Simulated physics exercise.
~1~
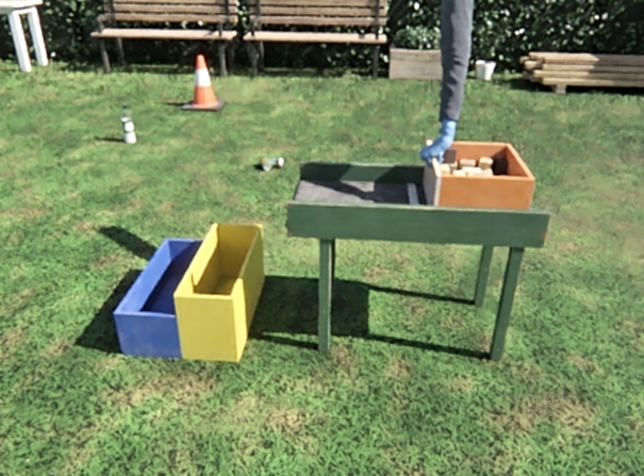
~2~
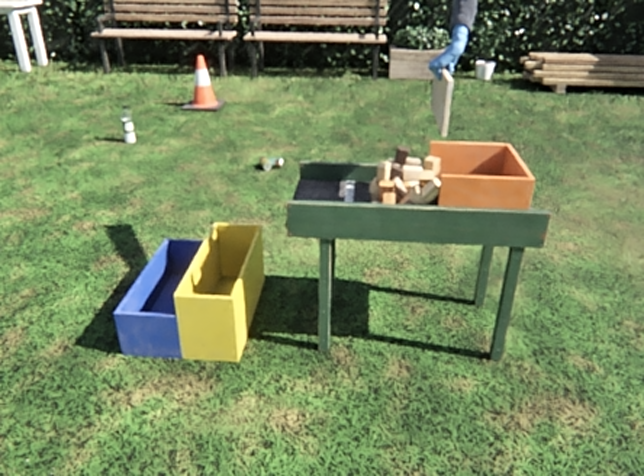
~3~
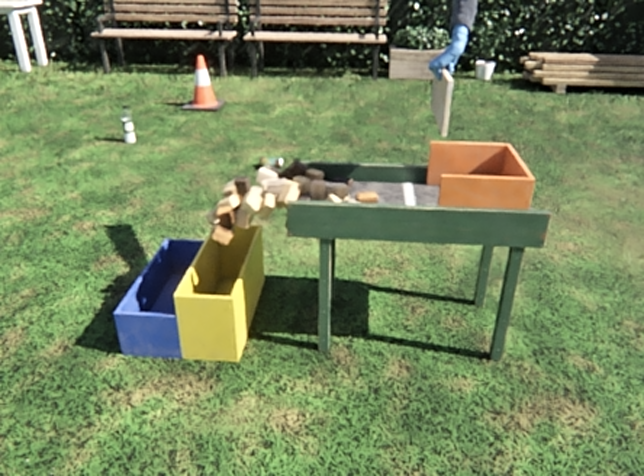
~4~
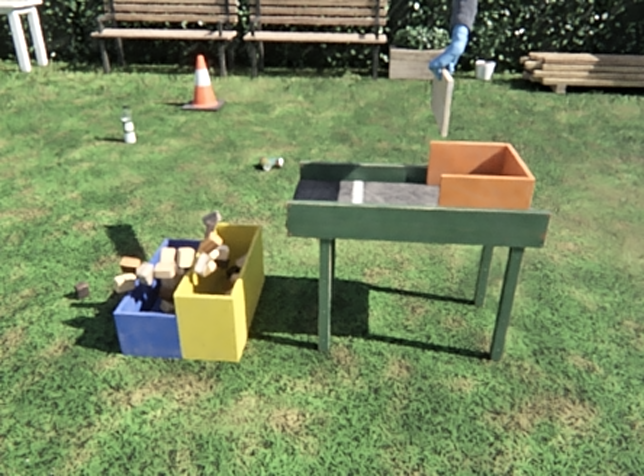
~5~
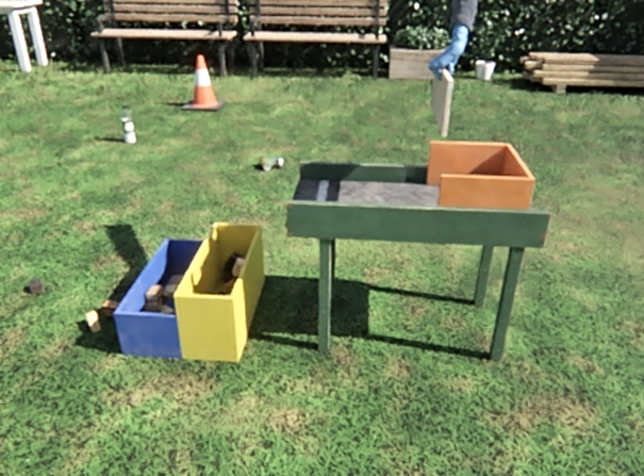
A gloved hand lifts the pale gate at the open side of an orange pen, which sits on a green table on a sunny lawn and holds a heap of wooden blocks. The blocks ride left in a loose pile as the dark belt carries them along with its white stripe. They spill off the left end in a tumbling stream, dropping toward a yellow bin and a blue tote beyond it. Most land in the yellow bin, many others reach the blue tote, and a few end up on the grass past it, leaving the pen and belt empty.
